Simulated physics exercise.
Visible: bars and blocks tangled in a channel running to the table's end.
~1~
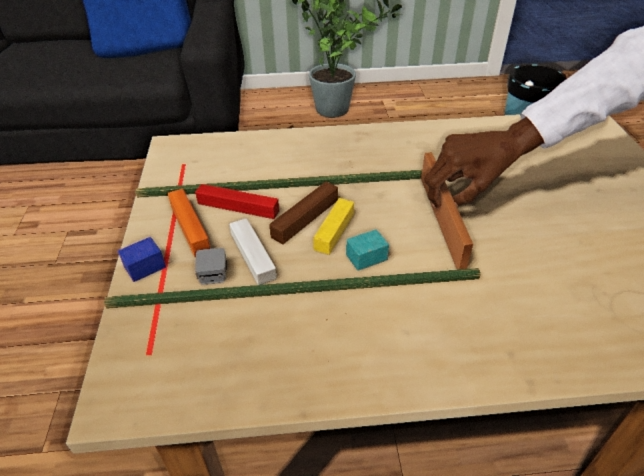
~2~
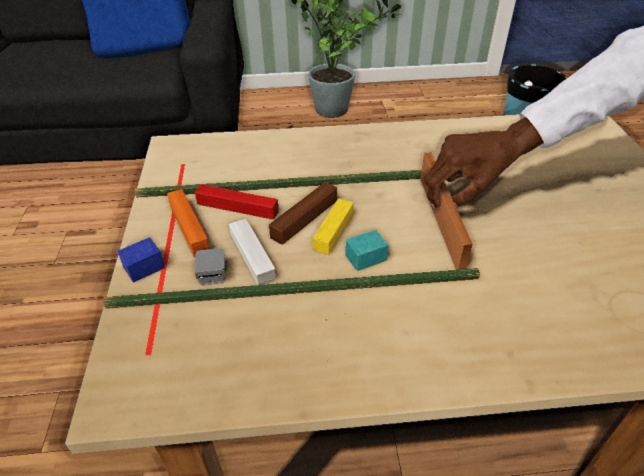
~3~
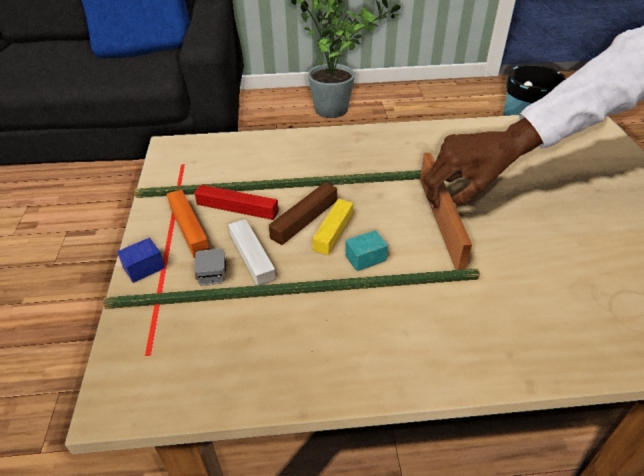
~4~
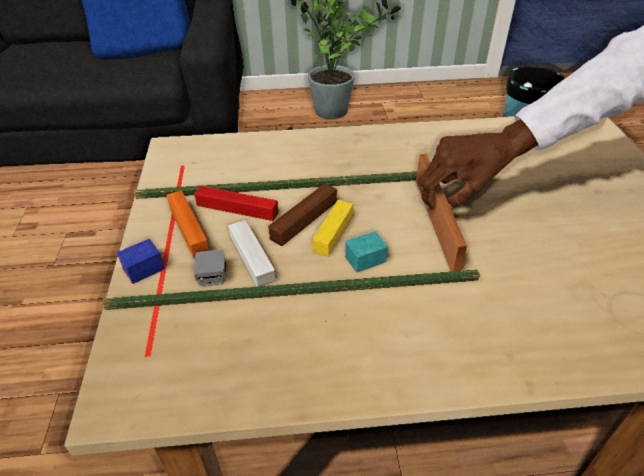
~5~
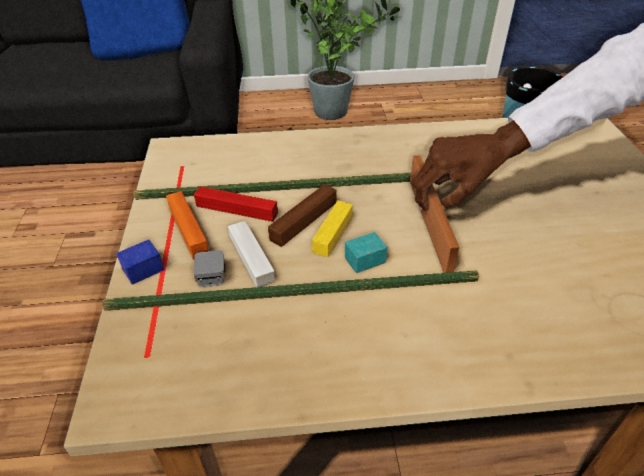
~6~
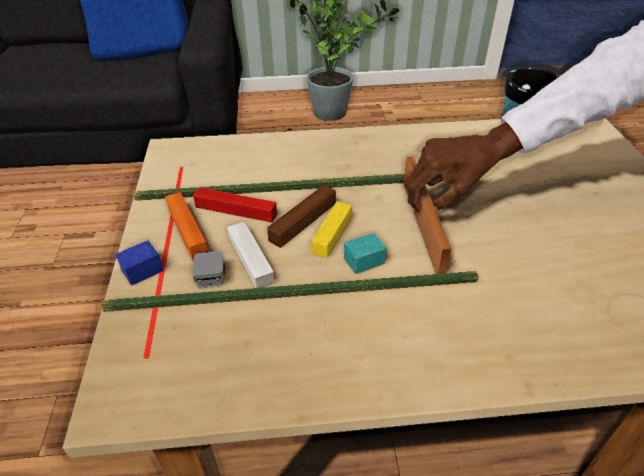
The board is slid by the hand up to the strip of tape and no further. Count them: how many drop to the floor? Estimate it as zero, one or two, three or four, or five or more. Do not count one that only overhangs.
Estimate: Five or more fall off.
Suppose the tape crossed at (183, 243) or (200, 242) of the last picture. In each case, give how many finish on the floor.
The counts would come to 4 and 2.
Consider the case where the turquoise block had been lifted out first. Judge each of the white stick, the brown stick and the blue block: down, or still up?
Well, the white stick is left in place, the brown stick is left in place and the blue block topples off.
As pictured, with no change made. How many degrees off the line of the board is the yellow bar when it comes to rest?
It comes to around 30 degrees.
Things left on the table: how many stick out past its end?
The overhang total is 2.
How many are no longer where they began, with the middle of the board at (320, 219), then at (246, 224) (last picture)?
At that stage 3; at the next, 8.
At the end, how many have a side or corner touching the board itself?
That number would be 3.
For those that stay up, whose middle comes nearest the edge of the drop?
That is the brown stick.
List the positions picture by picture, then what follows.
Blue block (142, 259); orange stick (188, 221); grey case (212, 267); board (444, 208); tape (170, 241), in the first frame.
Orange stick (188, 222); yellow bar (334, 226), in the second frame.
Grey case (211, 268); white stick (251, 251), in the third frame.
Blue block (141, 261); board (438, 209), in the fourth frame.
Orange stick (187, 224); turquoise block (366, 252), in the fifth frame.
Blue block (140, 262); orange stick (186, 225); grey case (210, 270); board (424, 212); tape (167, 244), in the sixth frame.
Soon after, none off yet; blue block at rest near (140, 262); orange stick at rest near (186, 225); grey case at rest near (210, 270).
Then, none off yet; blue block at rest near (140, 262); orange stick moved a little near (172, 230); grey case moved a little near (196, 278).
Further on, none off yet; blue block tipped well over near (91, 285); orange stick tipped a little near (105, 241); grey case moved well along near (125, 283).
At rest, the number that fall off is five or more; fallen, white stick, red stick, grey case, orange stick and blue block.
